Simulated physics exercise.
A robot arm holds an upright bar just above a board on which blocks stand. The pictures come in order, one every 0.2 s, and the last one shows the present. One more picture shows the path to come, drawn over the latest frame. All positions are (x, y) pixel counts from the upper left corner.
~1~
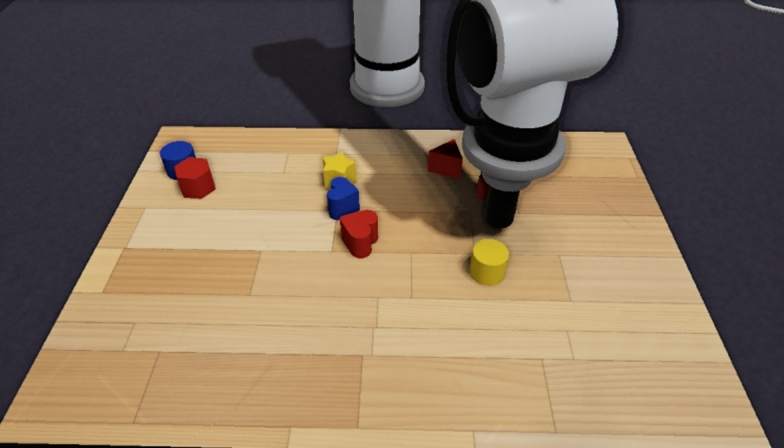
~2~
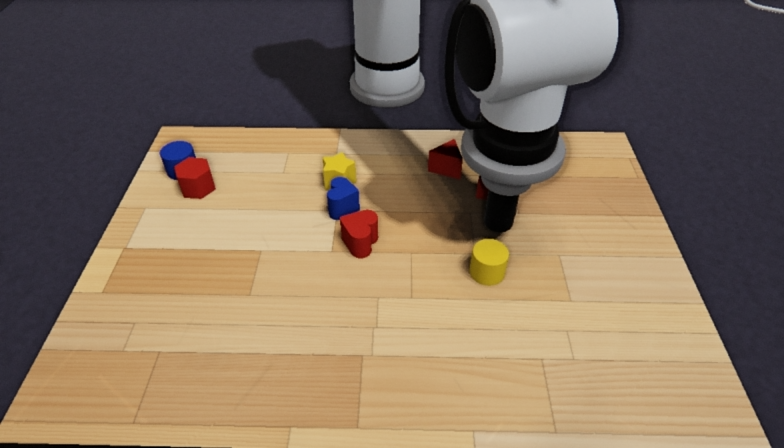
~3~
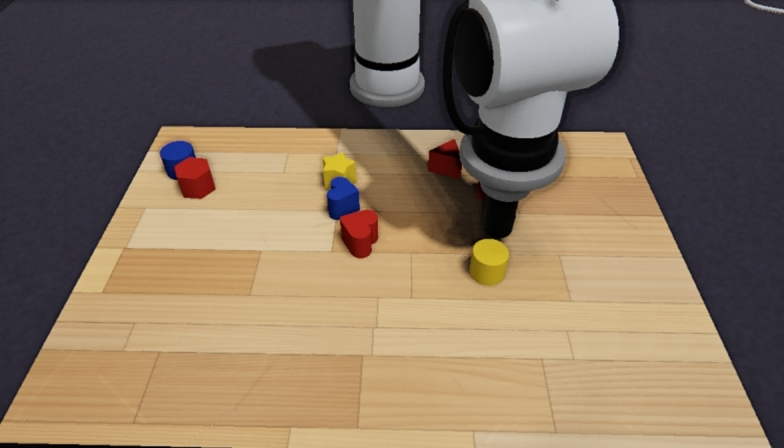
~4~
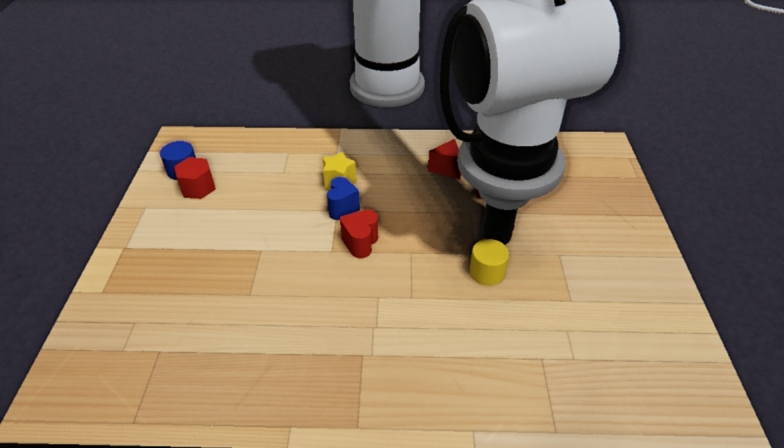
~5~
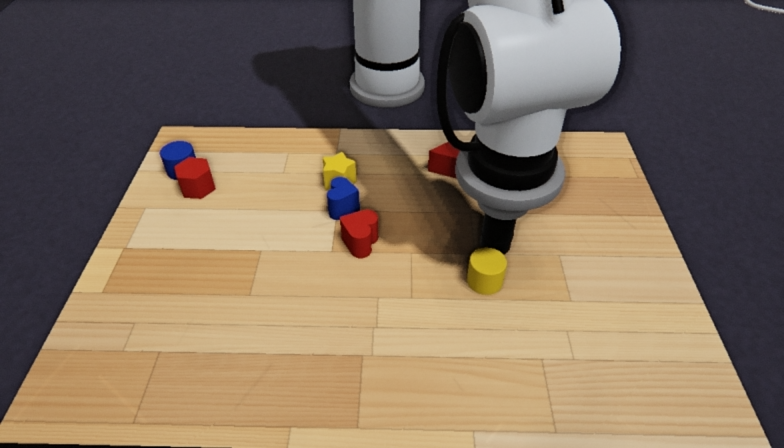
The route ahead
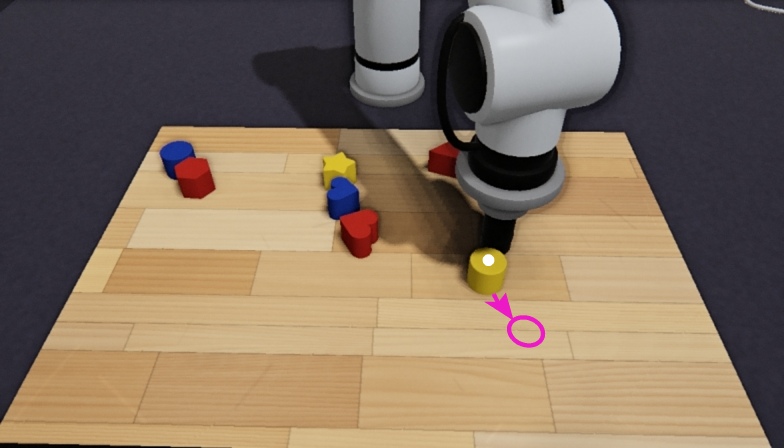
A robot arm over a wooden board slowly eased its dark upright bar toward the near side, then nudged the yellow round block slightly the same way, while the red and blue blocks stayed still.
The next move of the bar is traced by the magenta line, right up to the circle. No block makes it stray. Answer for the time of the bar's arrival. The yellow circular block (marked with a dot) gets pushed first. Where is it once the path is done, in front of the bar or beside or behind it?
My answer is that the yellow circular block has slipped off.
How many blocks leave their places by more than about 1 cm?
The number is one.
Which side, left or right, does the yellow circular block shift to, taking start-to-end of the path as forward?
Measured against the direction from start to end, the yellow circular block shifts toward the right-hand side.
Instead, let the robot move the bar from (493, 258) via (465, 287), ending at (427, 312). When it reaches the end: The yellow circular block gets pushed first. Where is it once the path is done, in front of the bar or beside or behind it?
Looking at the end of the path, the yellow circular block has slipped free of the bar.
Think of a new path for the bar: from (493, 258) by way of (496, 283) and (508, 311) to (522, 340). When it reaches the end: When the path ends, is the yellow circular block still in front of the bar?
The answer is no.
The drawn path runs from (493, 258) through (491, 282) and (502, 308) to (526, 331); the dot is on the yellow circular block.
What follows on the original path. One third of the way, bar at (493, 271); yellow circular block at (481, 285).
Two thirds of the way, bar at (505, 297); yellow circular block at (478, 303).
At the end, bar at (529, 320); yellow circular block at (478, 303).
